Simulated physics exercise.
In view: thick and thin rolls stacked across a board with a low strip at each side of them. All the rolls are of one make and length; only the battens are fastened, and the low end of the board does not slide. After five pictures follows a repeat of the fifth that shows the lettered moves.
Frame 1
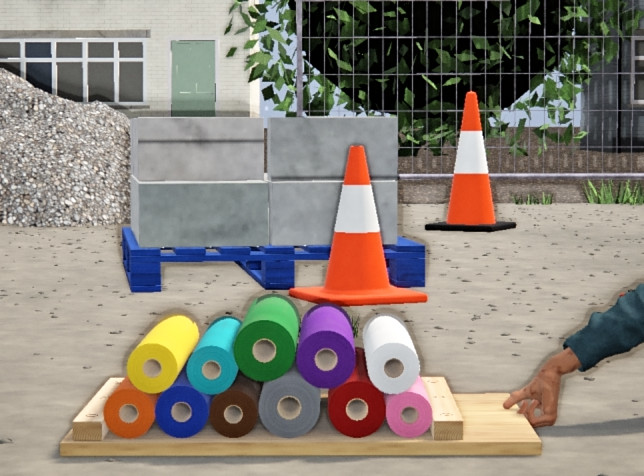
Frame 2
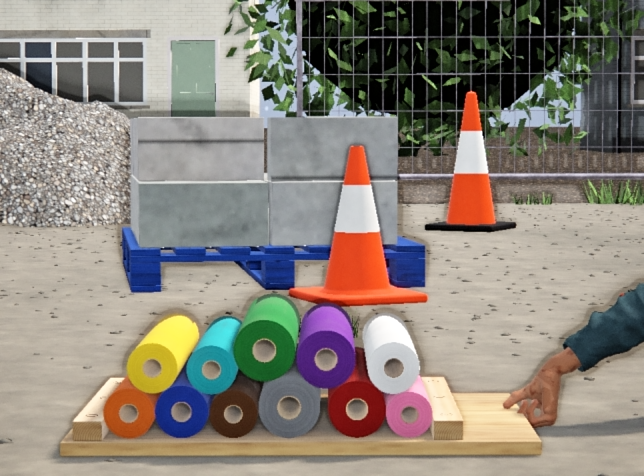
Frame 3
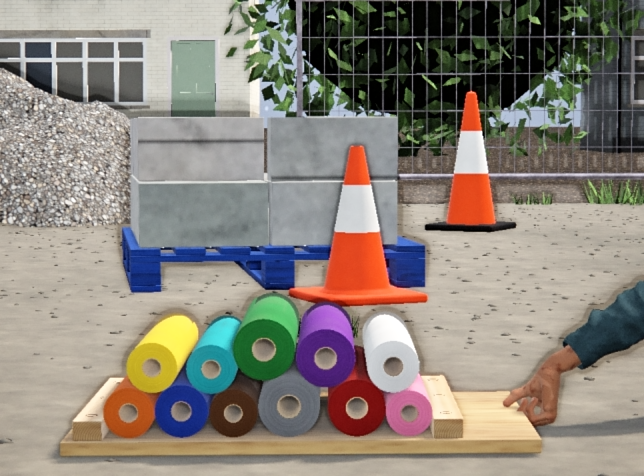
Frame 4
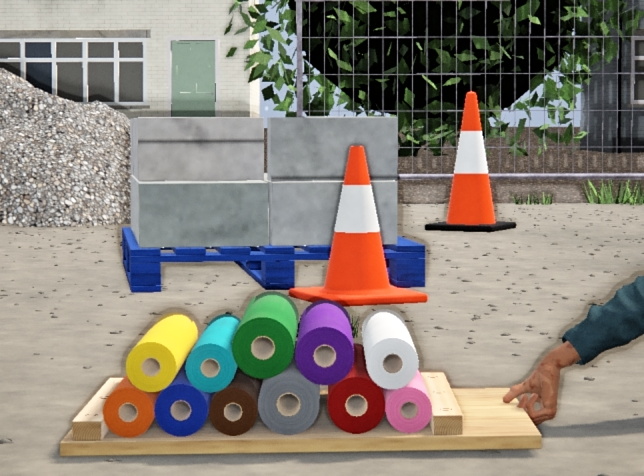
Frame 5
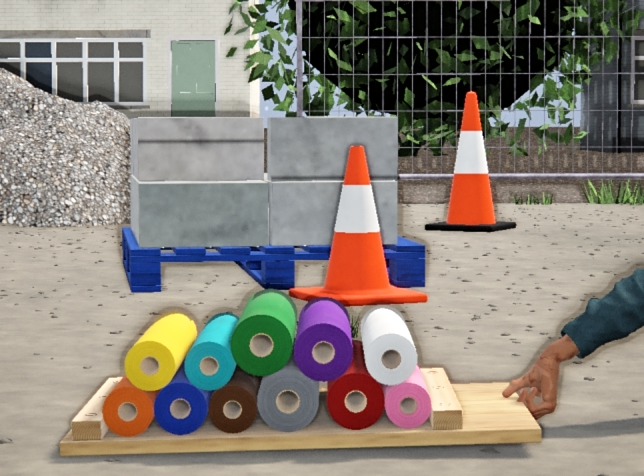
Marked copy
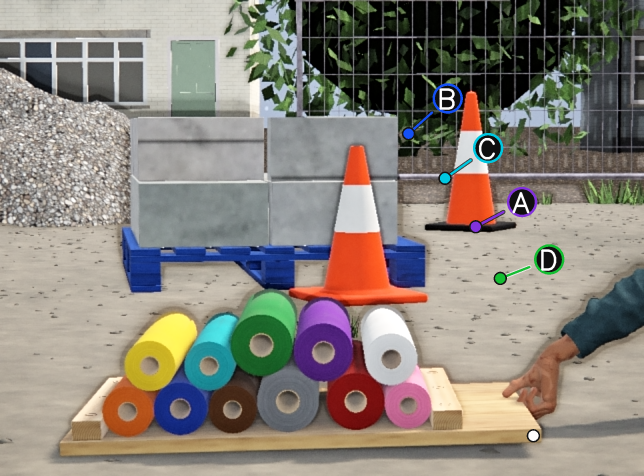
A hand slightly lifts the right end of a board stacked with colourful rolls.
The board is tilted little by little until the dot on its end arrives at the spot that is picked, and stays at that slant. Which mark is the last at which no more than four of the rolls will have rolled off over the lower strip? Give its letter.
The last mark within the limit is C.
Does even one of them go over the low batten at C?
Yes.
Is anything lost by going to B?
Yes.
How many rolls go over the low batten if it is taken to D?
The count is none.
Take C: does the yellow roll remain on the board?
No.
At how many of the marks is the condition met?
The number is three.
On the marked copy, A at (476, 226); B at (408, 133); C at (445, 178); D at (500, 278); the white dot at (534, 436).
Taking C. A third of the way, board at 19°.
Two thirds of the way, board at 35°.
When it is over, board at 35°, four over the low batten (purple, yellow, turquoise, green).
As for the rest, A three over the low batten (yellow, turquoise, green); B five over the low batten; D none over the low batten.
